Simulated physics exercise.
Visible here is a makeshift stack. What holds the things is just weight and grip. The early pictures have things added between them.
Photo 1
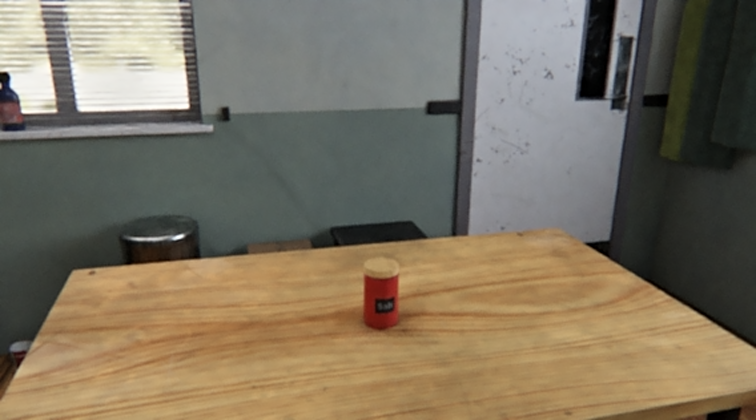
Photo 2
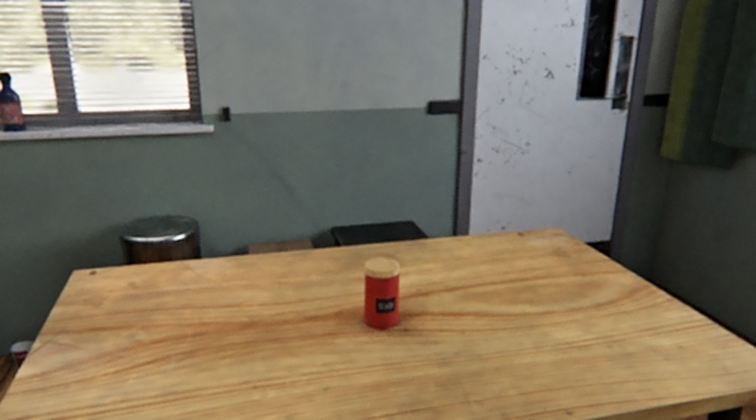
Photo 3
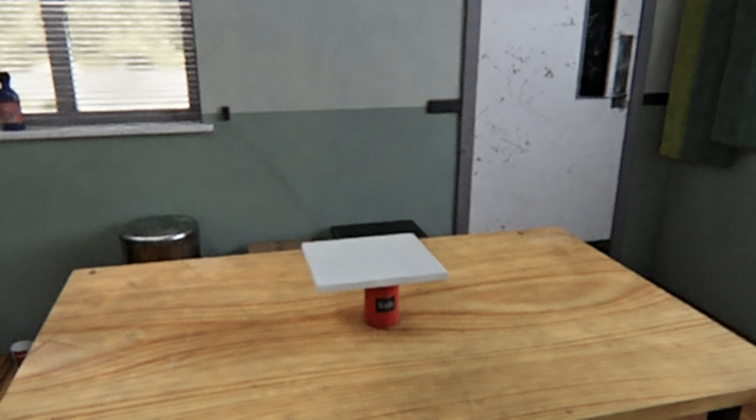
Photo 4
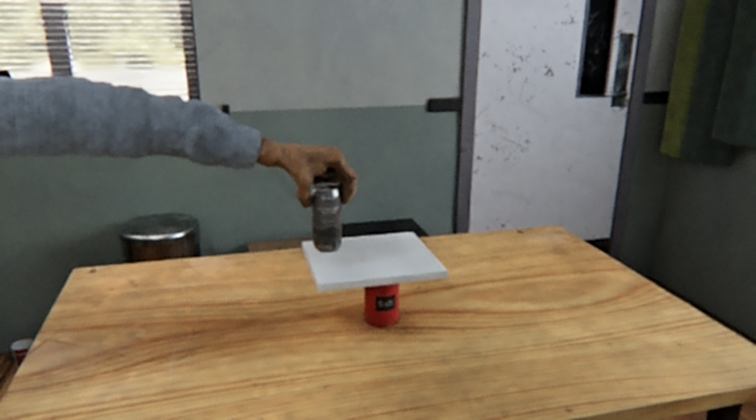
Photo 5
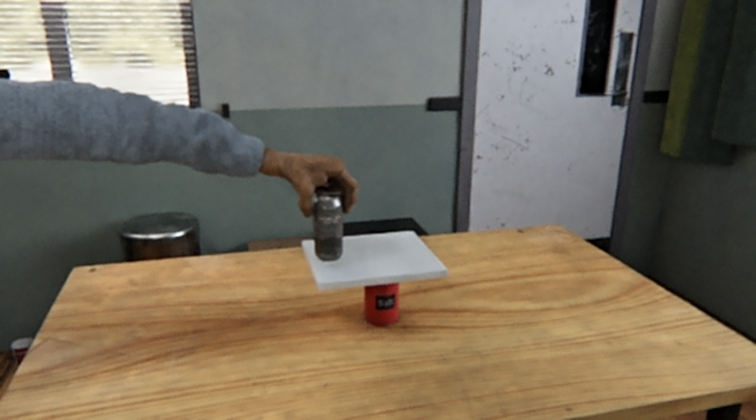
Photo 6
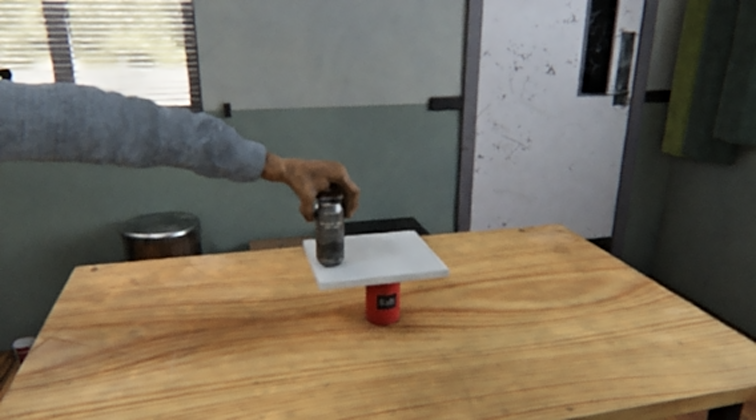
A hand in a grey-blue sleeve reaches in from the left over a pale wooden table, seen from slightly above by a still camera in a room with grey-green walls. A red canister stands mid-table, with a blind-covered window behind at left and a scuffed white door at right. A flat white lid appears atop the canister, then the hand lowers a grey can onto its left side.
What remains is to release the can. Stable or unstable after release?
Unstable.
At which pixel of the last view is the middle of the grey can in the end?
The object ends up somewhere around (297, 324).
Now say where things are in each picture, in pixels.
The last thing is not in view yet, in the first picture.
The last thing is not in view yet, in the second picture.
The last thing is not in view yet; white lid (371, 260), in the third picture.
Coming down; grey can (327, 218); white lid (371, 259), in the fourth picture.
Coming down; grey can (328, 227); white lid (371, 258), in the fifth picture.
In place under the hand; grey can (330, 233); white lid (372, 257), in the sixth picture.
Then, 0.40 s after the last picture, grey can now fallen; white lid tipped 55° from how it was.
Then, 0.50 s after the last picture, white lid on its side.
Then, 1.00 s after the last picture, white lid now fallen.
At rest, fallen, white lid and grey can; red jar in place. Seen from the same camera at the end, grey can near (297, 324). The stack loses its balance.
